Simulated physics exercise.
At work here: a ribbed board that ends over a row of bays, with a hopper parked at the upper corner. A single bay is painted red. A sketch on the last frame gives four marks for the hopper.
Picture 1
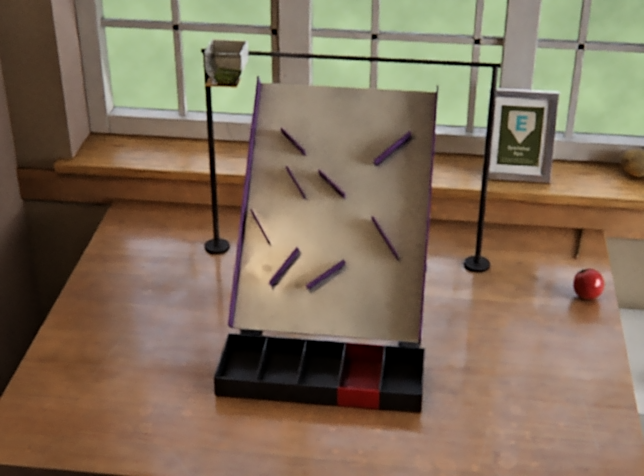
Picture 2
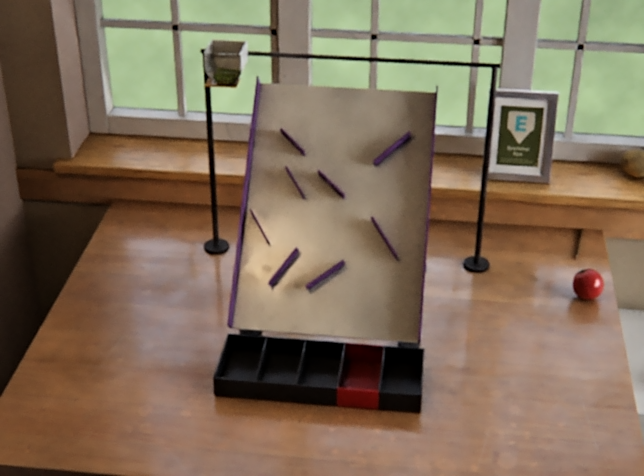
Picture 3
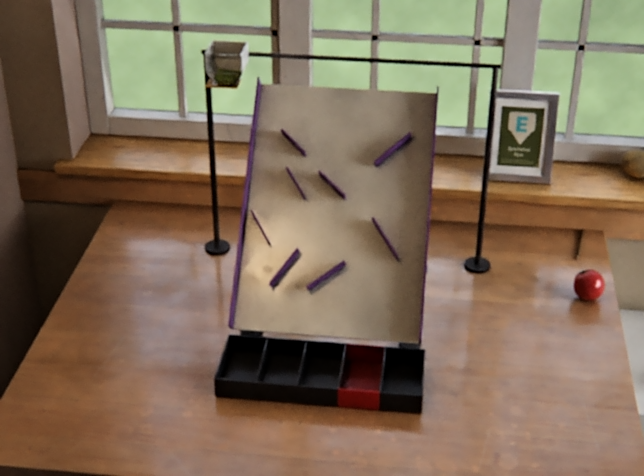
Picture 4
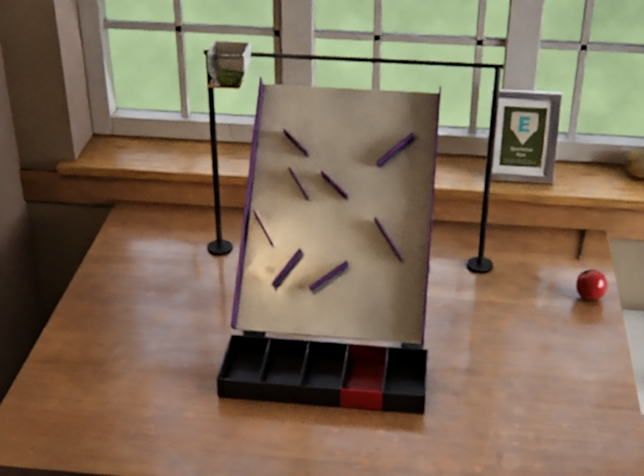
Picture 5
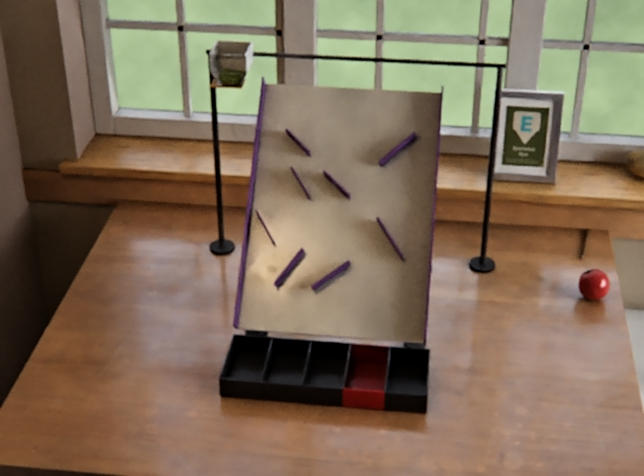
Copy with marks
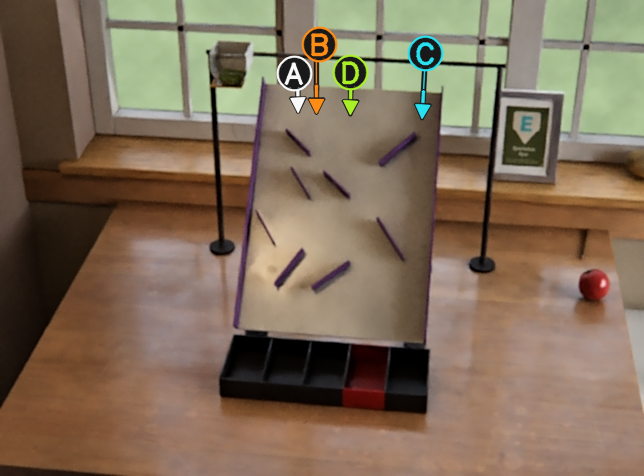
Only the camera moves, drifting very slightly so that the view shifts a touch, while everything on the wooden table stays still. Seen from the front and somewhat above, a pale sloping board with purple edges and angled ribs stands before a window, over a row of black bays with one red. A small hopper sits at the upper left on a black frame, with a framed sign and red apple to the right.
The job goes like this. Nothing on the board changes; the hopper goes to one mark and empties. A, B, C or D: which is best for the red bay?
D.
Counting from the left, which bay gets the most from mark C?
It is the fifth one.
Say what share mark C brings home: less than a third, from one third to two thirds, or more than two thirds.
It is less than a third.
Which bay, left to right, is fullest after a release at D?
The fourth.
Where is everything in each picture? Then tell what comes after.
Hopper (228, 77), dried peas, door shut, in the first picture.
Ribs (281, 128) to (303, 151), (374, 161) to (410, 132), (286, 166) to (303, 195), in the second picture.
Ribs (319, 171) to (345, 195), (251, 210) to (268, 241), (373, 217) to (398, 257), in the third picture.
Ribs (272, 284) to (300, 248), (309, 287) to (347, 261), in the fourth picture.
Red bay (364, 398), number 4 of 5 from the left, in the fifth picture.
On the marked copy, mark A meets the board at (298, 107); mark B meets the board at (316, 108); mark C meets the board at (422, 113); mark D meets the board at (350, 109).
Choosing A, about a tenth in the red bay, the larger part in other bays, just a few held on the board, about a tenth outside the box.
Choosing B, roughly a quarter in the red bay, roughly two thirds in other bays, about a tenth outside the box.
Choosing C, about a tenth in the red bay, the larger part in other bays, about a tenth outside the box.
Choosing D, roughly two thirds in the red bay, roughly a quarter in other bays, about a tenth outside the box.
